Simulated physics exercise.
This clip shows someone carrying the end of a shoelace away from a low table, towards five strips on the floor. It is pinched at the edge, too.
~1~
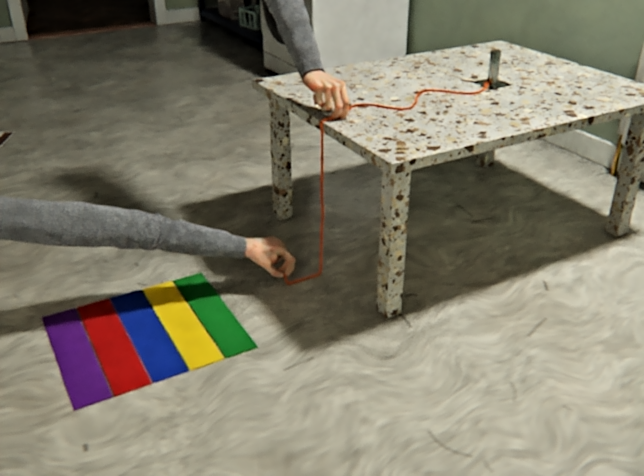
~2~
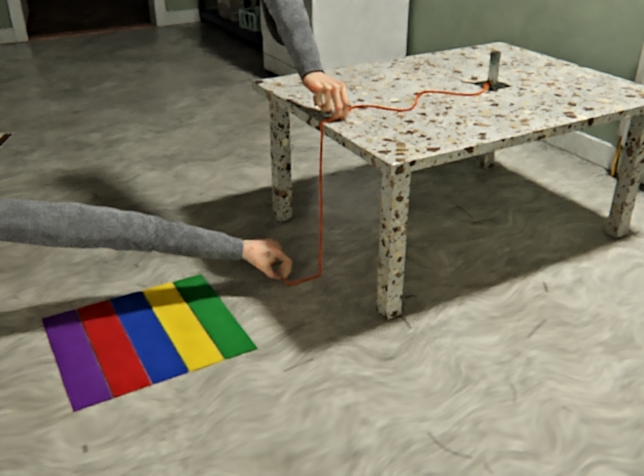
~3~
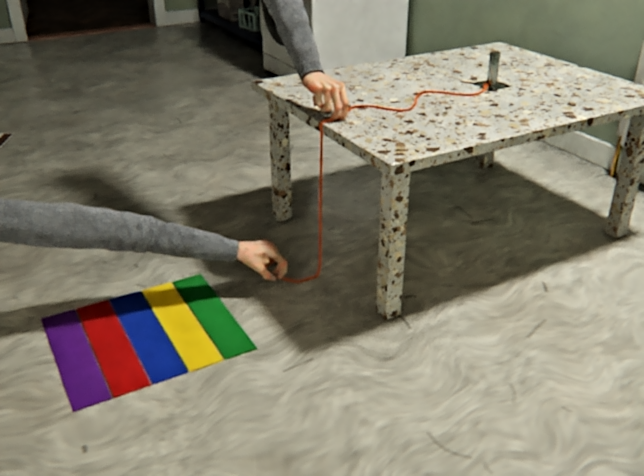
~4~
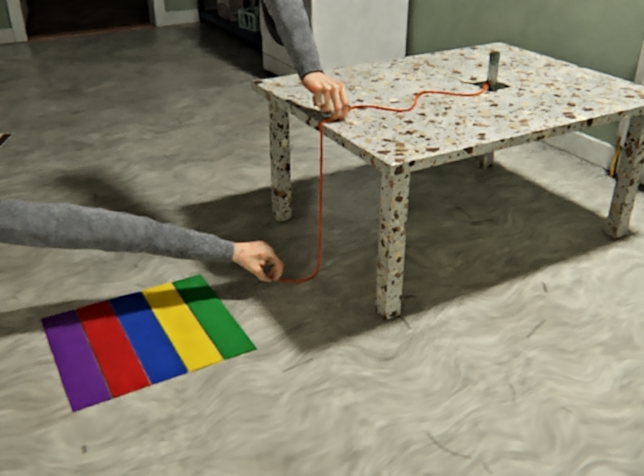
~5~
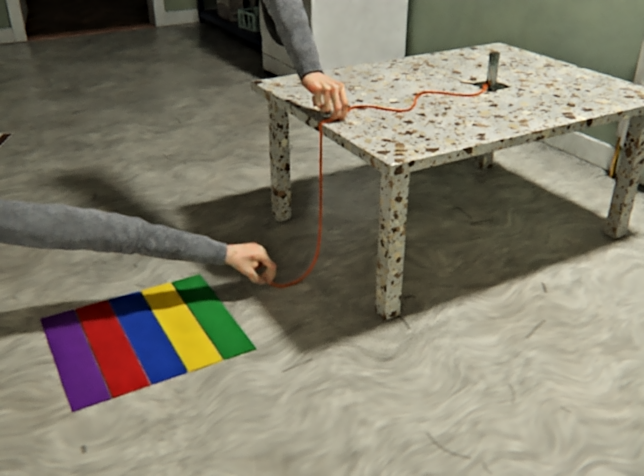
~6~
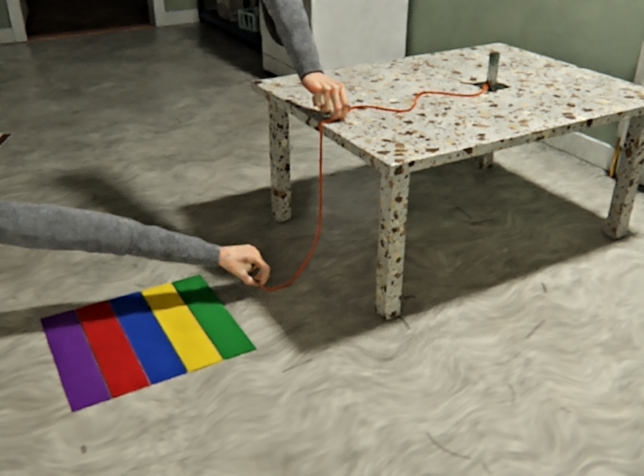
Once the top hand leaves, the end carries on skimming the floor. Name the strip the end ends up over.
Red.
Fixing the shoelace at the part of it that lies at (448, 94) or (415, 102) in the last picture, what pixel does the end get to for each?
(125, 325), (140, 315).
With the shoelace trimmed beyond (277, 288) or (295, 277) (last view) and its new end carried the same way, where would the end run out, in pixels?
Roughly (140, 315), then roughly (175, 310).
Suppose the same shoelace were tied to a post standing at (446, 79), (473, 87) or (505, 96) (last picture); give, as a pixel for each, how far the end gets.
First close to (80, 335), next close to (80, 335), last close to (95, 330).
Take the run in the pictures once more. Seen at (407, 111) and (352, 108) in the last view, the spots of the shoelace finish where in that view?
First point (367, 111), second point (317, 126).
A little later, end near (178, 307); over yellow.
Next, end near (132, 320); over blue.
When it is tight, end near (104, 328); over red. It halts on the red strip.
